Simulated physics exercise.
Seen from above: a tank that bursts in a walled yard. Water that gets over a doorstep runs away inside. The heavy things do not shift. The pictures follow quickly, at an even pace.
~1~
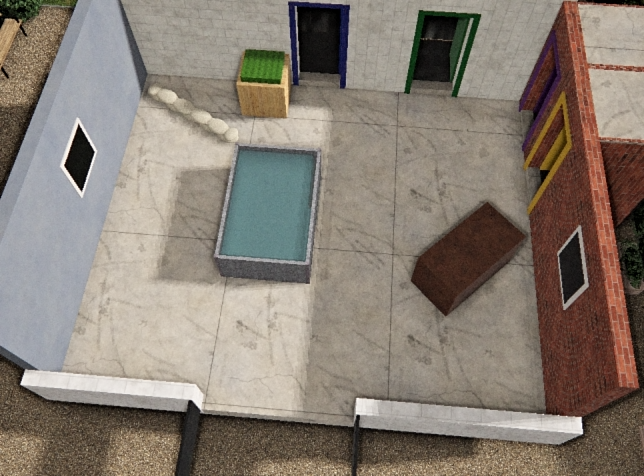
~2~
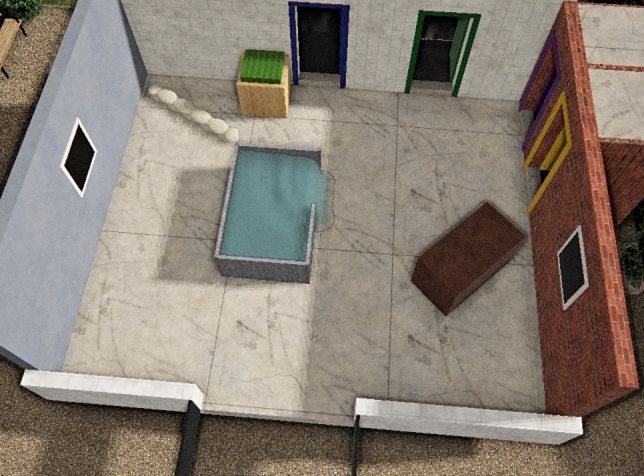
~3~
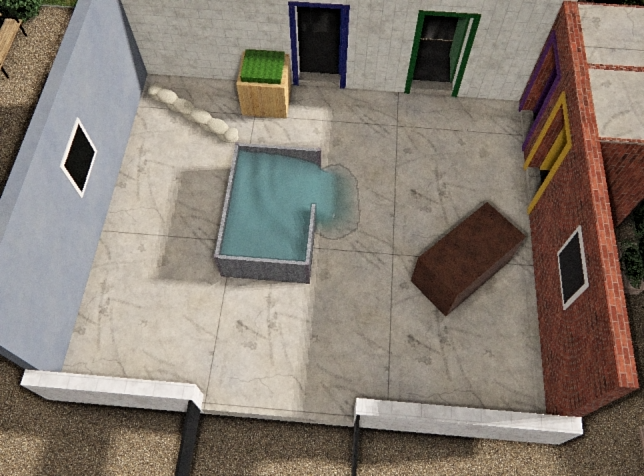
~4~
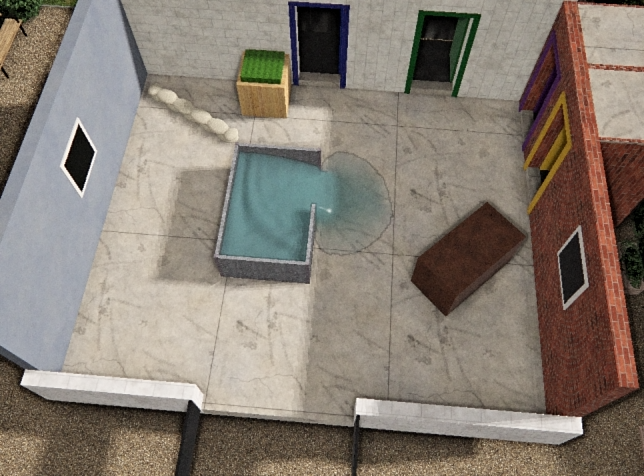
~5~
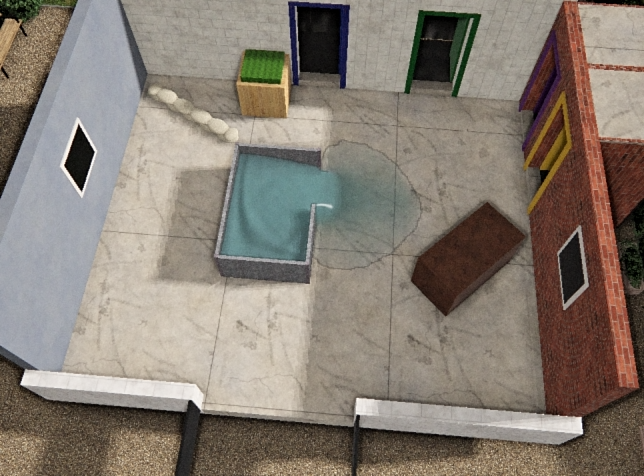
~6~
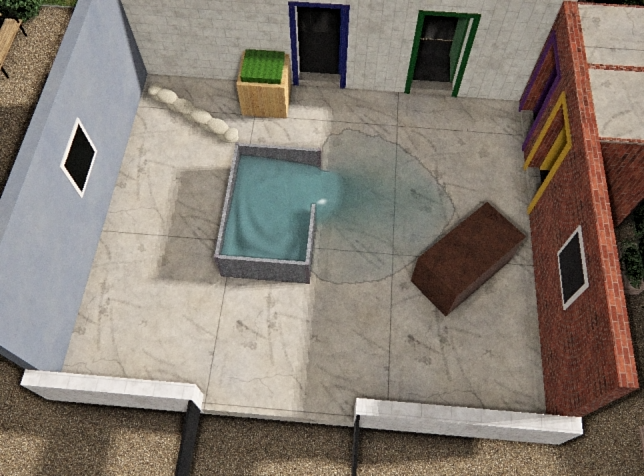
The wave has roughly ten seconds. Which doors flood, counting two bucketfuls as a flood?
In the end: The yellow door takes more than that; the blue door stays under that; the purple door takes more than that; the green door stays under that.
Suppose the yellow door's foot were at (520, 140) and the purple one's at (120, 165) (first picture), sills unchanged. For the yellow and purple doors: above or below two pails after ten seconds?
One by one: Yellow floods, purple takes less.
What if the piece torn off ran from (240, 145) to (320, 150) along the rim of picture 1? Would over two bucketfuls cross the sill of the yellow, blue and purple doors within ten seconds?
One by one: Yellow door keeps below it; blue door goes over; purple door takes more.
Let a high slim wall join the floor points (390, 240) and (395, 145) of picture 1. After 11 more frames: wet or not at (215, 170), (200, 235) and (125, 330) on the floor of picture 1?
As listed: Free of water, free of water, not flooded.
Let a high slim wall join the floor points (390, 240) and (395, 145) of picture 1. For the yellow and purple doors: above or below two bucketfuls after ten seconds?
One by one: The yellow one is under; the purple one goes over.
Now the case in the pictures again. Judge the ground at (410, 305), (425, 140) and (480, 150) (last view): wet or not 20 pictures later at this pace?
In turn: Awash, wet, under water.
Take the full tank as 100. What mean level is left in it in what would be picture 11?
Some 62 per cent.
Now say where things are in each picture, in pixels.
In the first picture, the tank at (271, 203) is whole and still.
In the second picture, water pours out at (315, 193) and has run to (323, 228).
In the third picture, the front is at (352, 227), out from the gap at (315, 194).
In the fourth picture, the front is at (387, 219), out from the gap at (315, 194).
In the fifth picture, water pours out at (315, 194) and has run to (415, 219).
In the sixth picture, water pours out at (315, 194) and has run to (449, 208).
A moment on, water covers 25 % of the floor; the yellow door under two buckets in, the blue door not reached, the purple door not reached, the green door not reached.
Next, water covers 30 % of the floor; the yellow door over two buckets in, the blue door not reached, the purple door under two buckets in, the green door wet at the sill, nothing in.
Then, water covers 35 % of the floor; the yellow door far over two buckets in, the blue door not reached, the purple door far over two buckets in, the green door under two buckets in.
Later, water covers 45 % of the floor; the yellow door far over two buckets in, the blue door wet at the sill, nothing in, the purple door far over two buckets in, the green door under two buckets in.
In the end, water covers 60 % of the floor; the yellow door far over two buckets in, the blue door wet at the sill, nothing in, the purple door far over two buckets in, the green door under two buckets in.
